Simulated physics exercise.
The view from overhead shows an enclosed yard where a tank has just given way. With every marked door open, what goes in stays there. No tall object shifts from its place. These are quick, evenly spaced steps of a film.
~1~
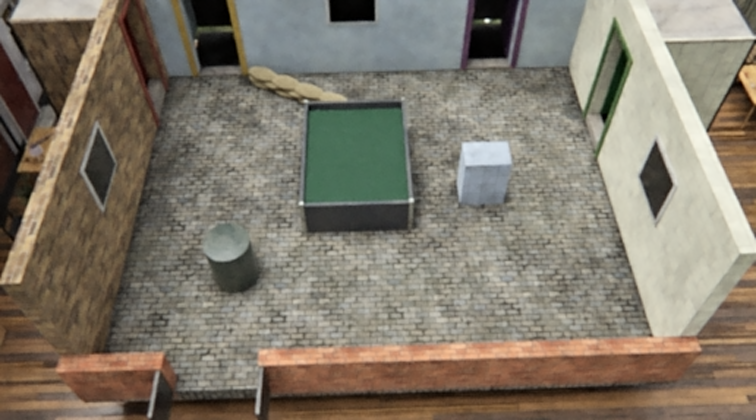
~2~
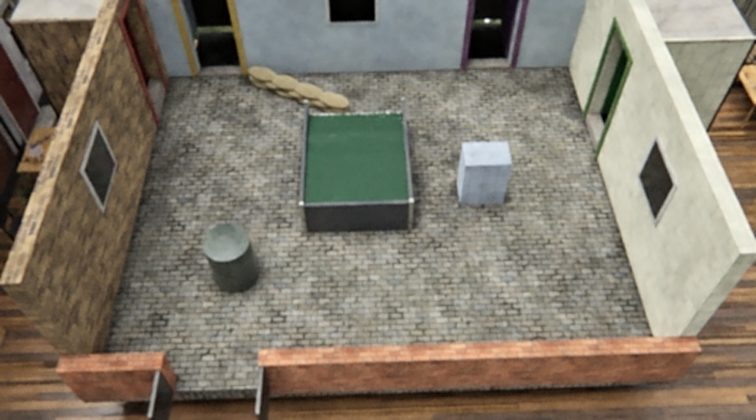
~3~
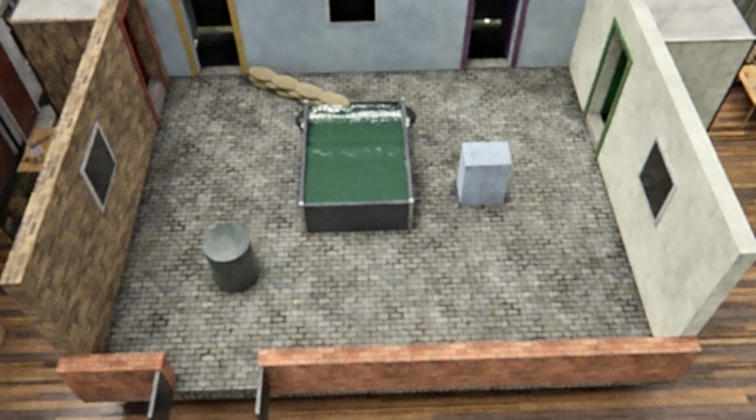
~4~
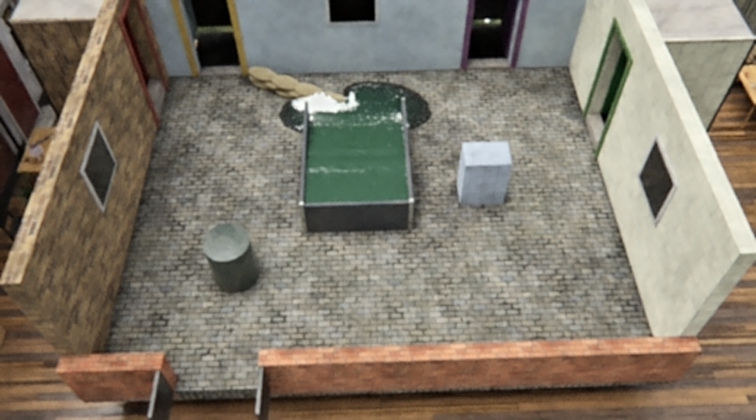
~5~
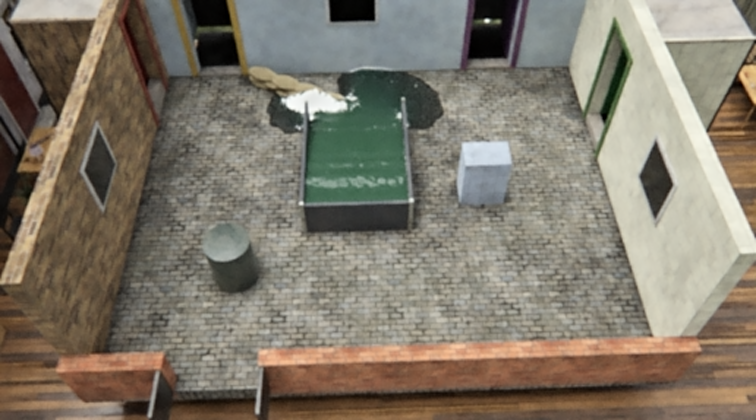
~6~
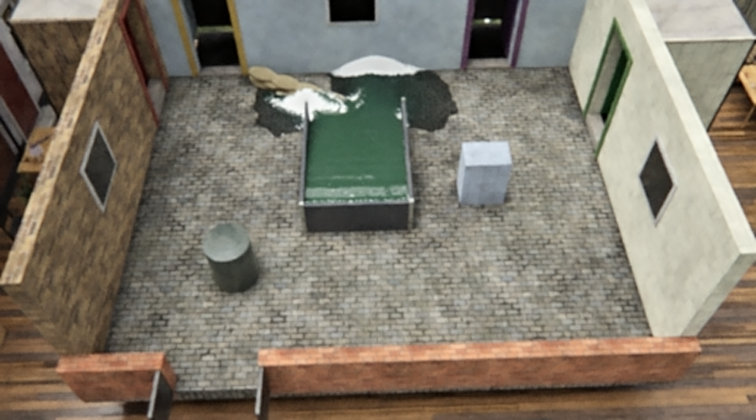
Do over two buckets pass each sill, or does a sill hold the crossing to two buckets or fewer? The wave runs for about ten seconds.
The yellow door passes over two; the green door holds it to two or fewer; the purple door passes over two; the red door holds it to two or fewer.
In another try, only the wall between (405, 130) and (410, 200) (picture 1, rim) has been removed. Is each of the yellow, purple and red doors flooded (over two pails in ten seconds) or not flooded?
Door by door: Yellow stops short, purple goes past the mark, red stops short.
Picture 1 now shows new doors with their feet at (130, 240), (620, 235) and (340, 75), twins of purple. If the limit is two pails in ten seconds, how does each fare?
The three doors, in turn: Is short of it, is short of it, is beyond it.
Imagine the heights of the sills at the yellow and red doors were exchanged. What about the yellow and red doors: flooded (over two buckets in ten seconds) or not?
Swap done - yellow door doesn't reach it, red door gets too much.
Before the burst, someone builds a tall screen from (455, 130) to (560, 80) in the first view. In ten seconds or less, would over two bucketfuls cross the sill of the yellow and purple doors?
Yellow door: Beyond the limit; purple door: Beyond the limit.
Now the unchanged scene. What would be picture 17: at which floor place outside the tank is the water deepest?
My finger goes to (267, 76).
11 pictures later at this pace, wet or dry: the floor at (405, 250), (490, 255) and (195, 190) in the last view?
Result, in that order: Not wetted / not wetted / not wetted.
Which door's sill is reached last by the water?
Answer - the green one.
A moment on, water covers 20 % of the floor; the yellow door wet at the sill, nothing in, the green door not reached, the purple door wet at the sill, nothing in, the red door not reached.
Next, water covers 30 % of the floor; the yellow door under two buckets in, the green door not reached, the purple door under two buckets in, the red door wet at the sill, nothing in.
Then, water covers 35 % of the floor; the yellow door over two buckets in, the green door wet at the sill, nothing in, the purple door over two buckets in, the red door wet at the sill, nothing in.
Later, water covers 70 % of the floor; the yellow door over two buckets in, the green door wet at the sill, nothing in, the purple door over two buckets in, the red door wet at the sill, nothing in.
In the end, water covers 90 % of the floor; the yellow door far over two buckets in, the green door wet at the sill, nothing in, the purple door over two buckets in, the red door wet at the sill, nothing in.
